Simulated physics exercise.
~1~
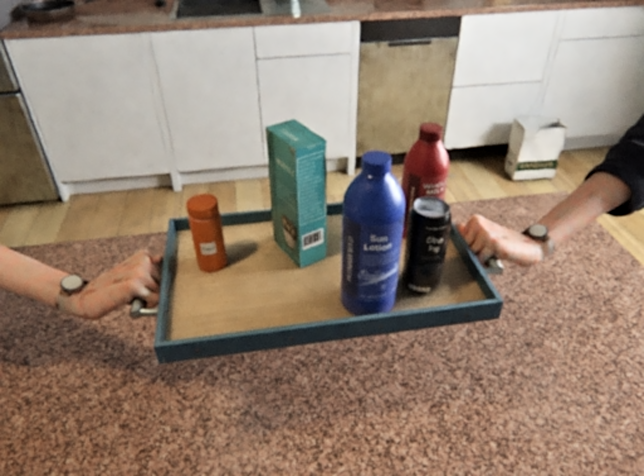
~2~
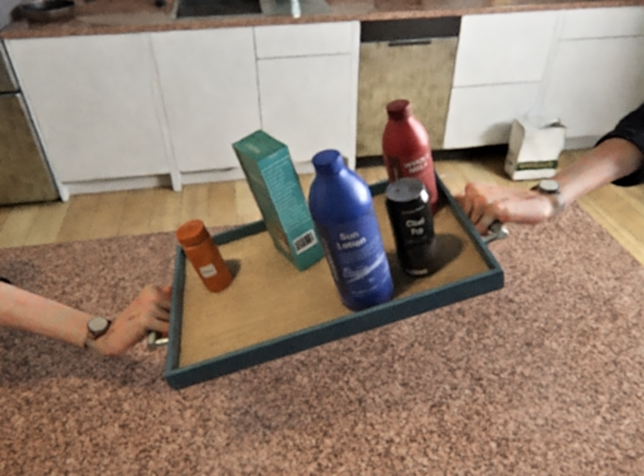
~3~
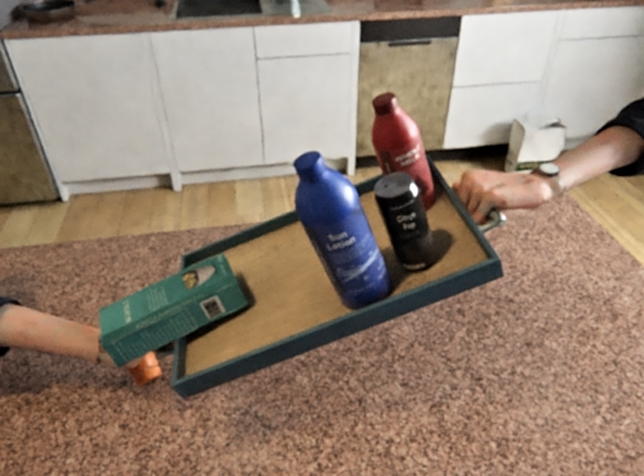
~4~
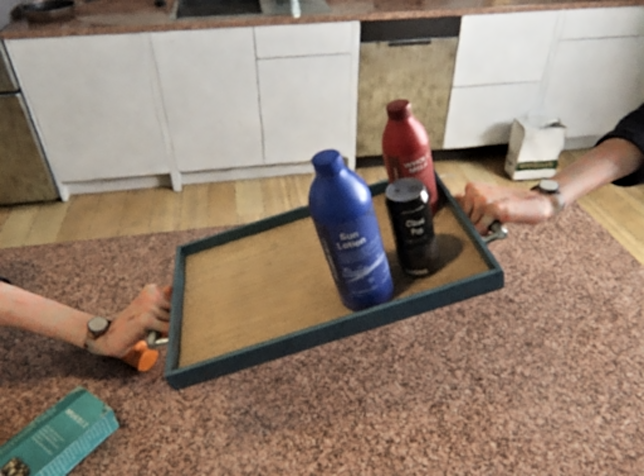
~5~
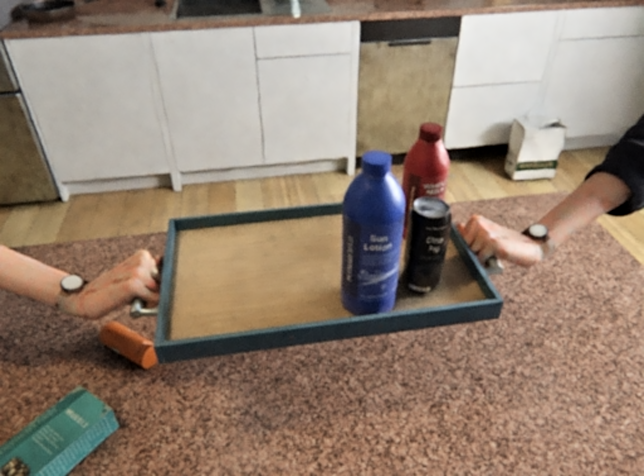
A shallow tray with a dark teal rim is held by two hands, one at each end, above a speckled brownish surface in a kitchen, seen from slightly above with white cabinets behind. On it stand an orange shaker at left, a turquoise packet, a blue bottle, a red bottle and a black can at right. The tray tips down to the left, and everything leans with it. The packet topples and the shaker goes over the left edge, then the packet drops off too. The tray levels again, with both bottles and the can still upright, while the packet and shaker lie on their sides at lower left.
